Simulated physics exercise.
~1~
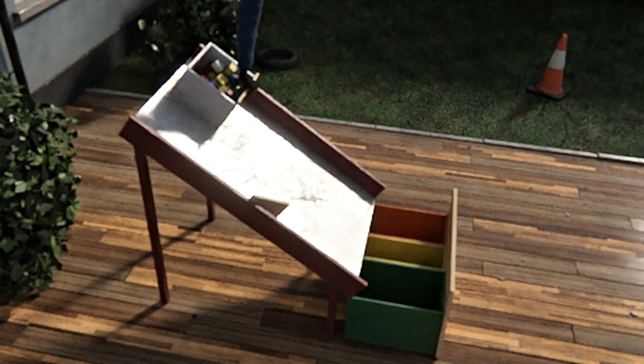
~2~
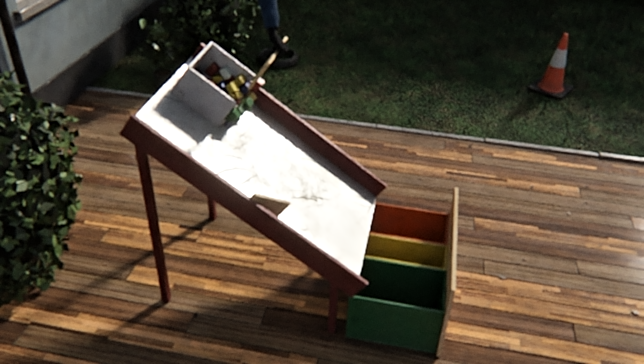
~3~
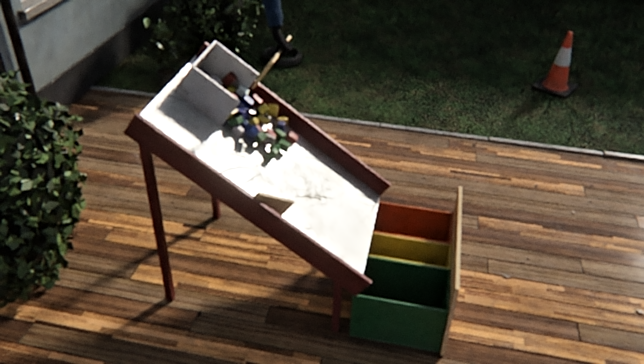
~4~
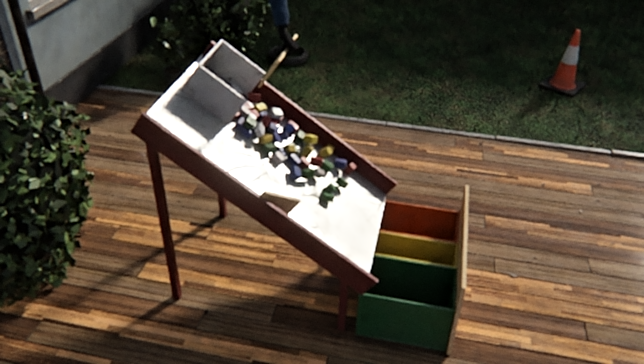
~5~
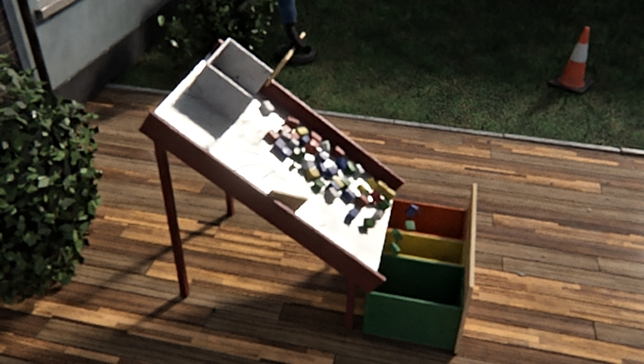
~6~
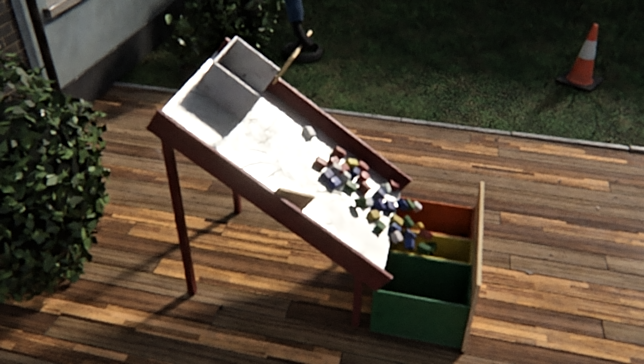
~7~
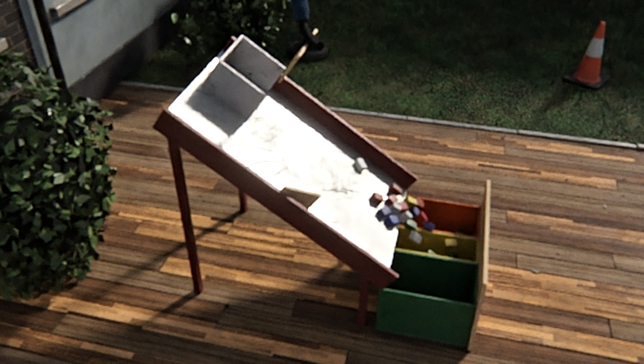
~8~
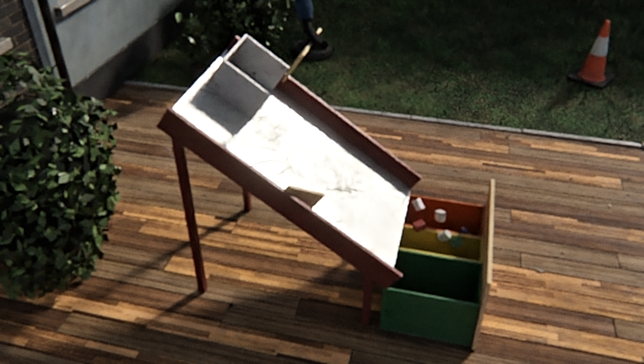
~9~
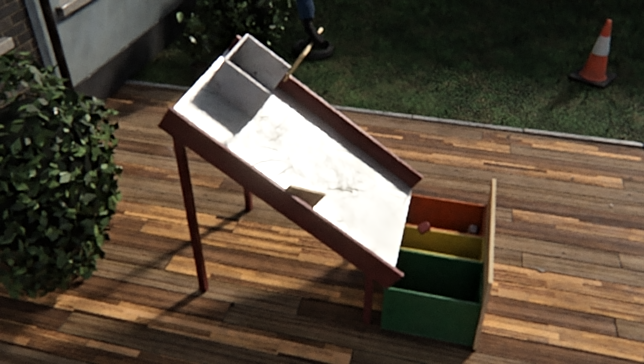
A tilted chute table releases colorful toy bricks, which slide down into orange and yellow bins.
